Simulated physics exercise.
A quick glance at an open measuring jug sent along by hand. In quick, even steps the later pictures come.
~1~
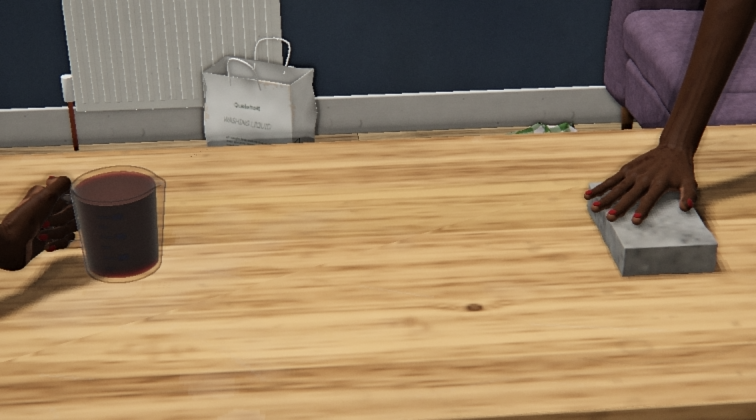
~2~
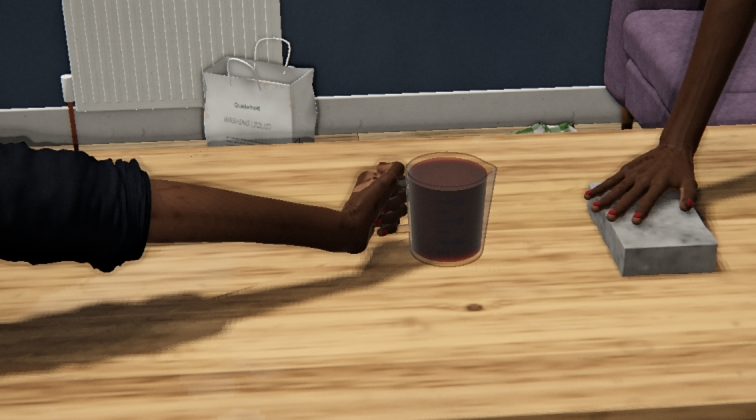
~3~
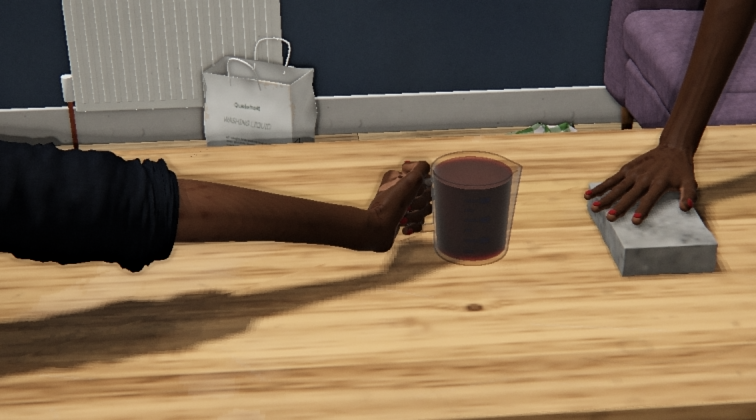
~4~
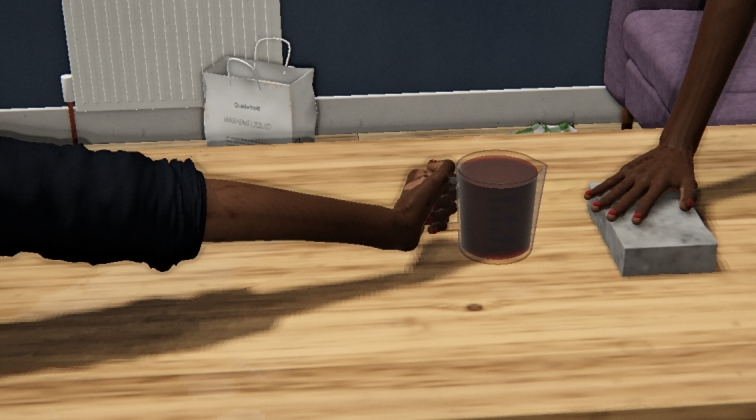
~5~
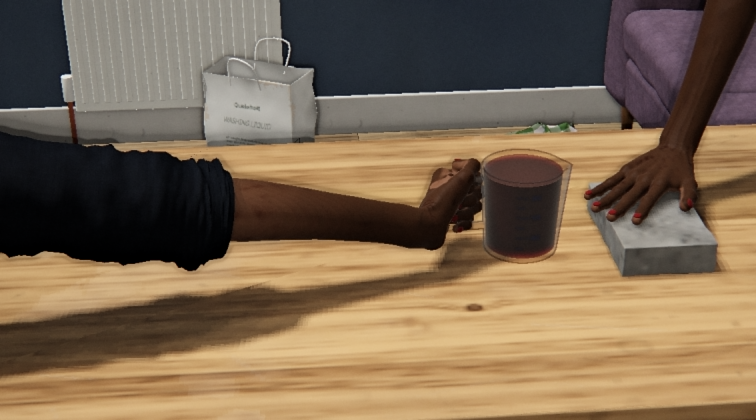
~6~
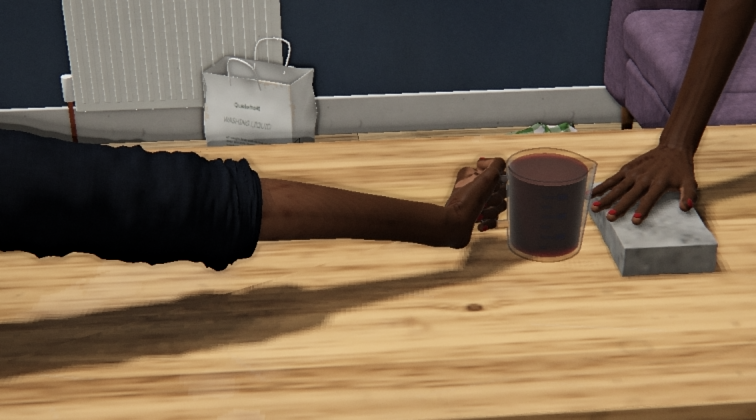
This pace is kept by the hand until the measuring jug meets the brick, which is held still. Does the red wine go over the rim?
Wet outside.
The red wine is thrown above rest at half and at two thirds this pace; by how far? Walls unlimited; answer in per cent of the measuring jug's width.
In turn 15 and 20 per cent.
Next, the measuring jug meets the brick.
After that, the red wine surges up the wall; it has slopped over.
Finally, the measuring jug stands at the brick; it has slopped over.
